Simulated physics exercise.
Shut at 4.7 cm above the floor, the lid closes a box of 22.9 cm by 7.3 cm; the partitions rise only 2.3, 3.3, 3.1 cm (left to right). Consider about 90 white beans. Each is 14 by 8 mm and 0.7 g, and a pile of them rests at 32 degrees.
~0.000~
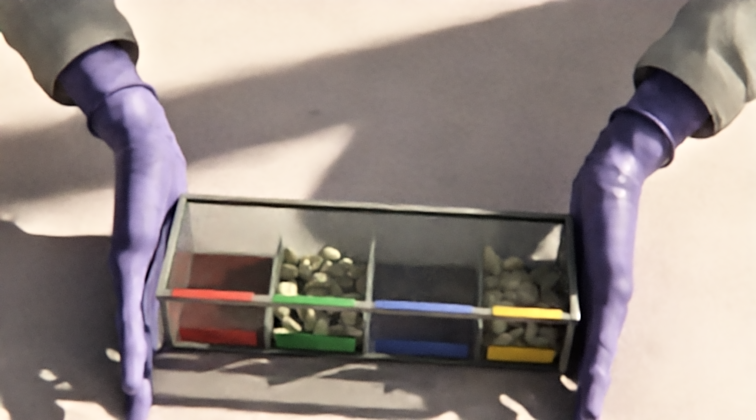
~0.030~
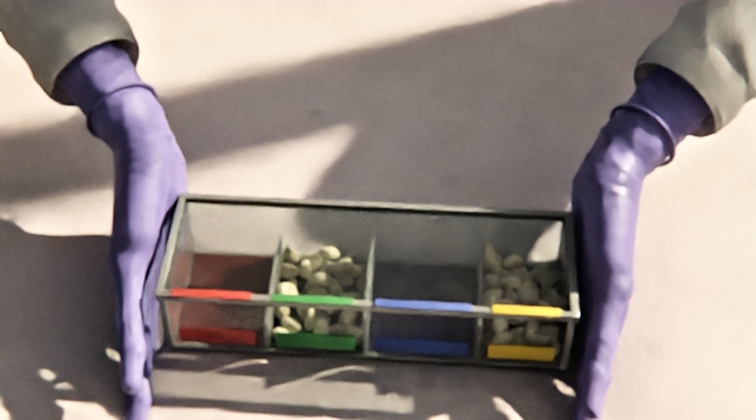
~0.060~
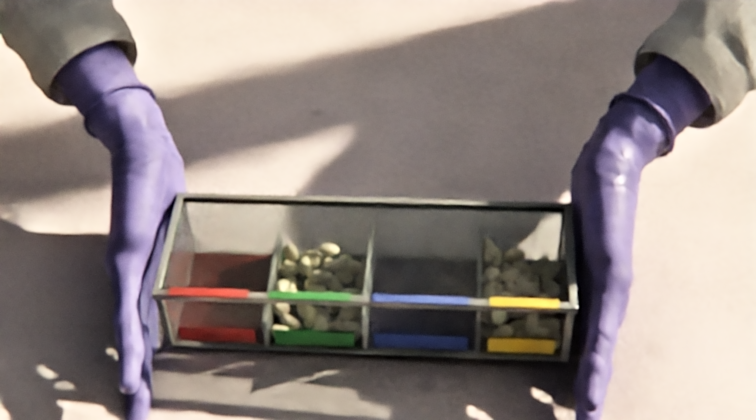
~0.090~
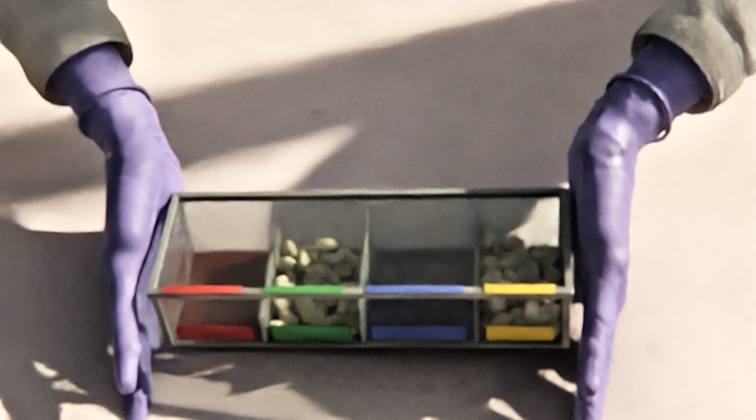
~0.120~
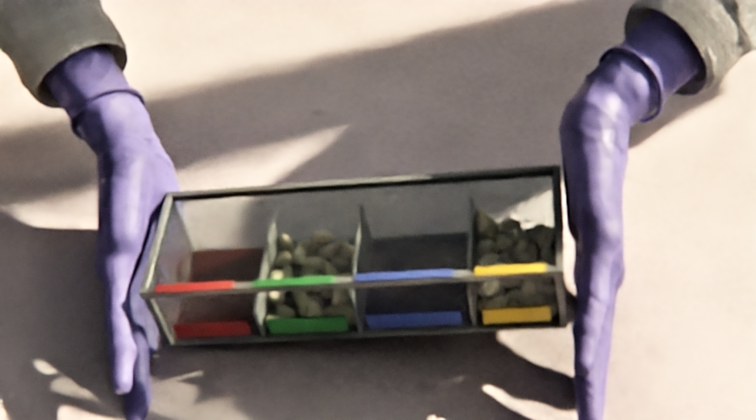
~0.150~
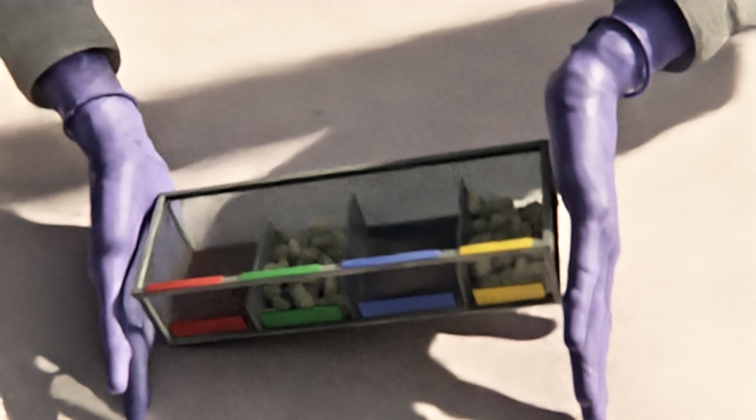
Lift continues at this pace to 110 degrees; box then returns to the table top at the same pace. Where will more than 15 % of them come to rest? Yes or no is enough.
Red compartment, yes; blue compartment, no; green compartment, no; yellow compartment, yes.
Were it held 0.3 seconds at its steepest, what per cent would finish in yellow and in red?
Yellow keeps 35% and red keeps 60%.
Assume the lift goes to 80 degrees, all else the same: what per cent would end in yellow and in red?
With that change you'd see yellow at 45 % and red at 20 %.
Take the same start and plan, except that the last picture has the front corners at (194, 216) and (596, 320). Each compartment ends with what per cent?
Each compartment ends like this: Red 0 per cent, blue 10 per cent, green 25 per cent, yellow 65 per cent.
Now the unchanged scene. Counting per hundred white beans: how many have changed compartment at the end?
Near 55 per cent, all told.
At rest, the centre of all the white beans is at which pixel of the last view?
Near (378, 301).
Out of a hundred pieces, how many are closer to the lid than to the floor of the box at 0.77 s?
80 per cent, give or take.
After 0.77 s, tilt 110 degrees; red 30 %, blue 5 %, green 15 %, yellow 50 %.
Then, at 1.18 s, tilt 48 degrees; red 50 %, blue 5 %, yellow 45 %.
After 1.67 s, tilt 0 degrees; red 50 %, blue 5 %, yellow 45 %.
In the end, at 2.0 s, red 50 %, blue 5 %, green 0 %, yellow 45 %.
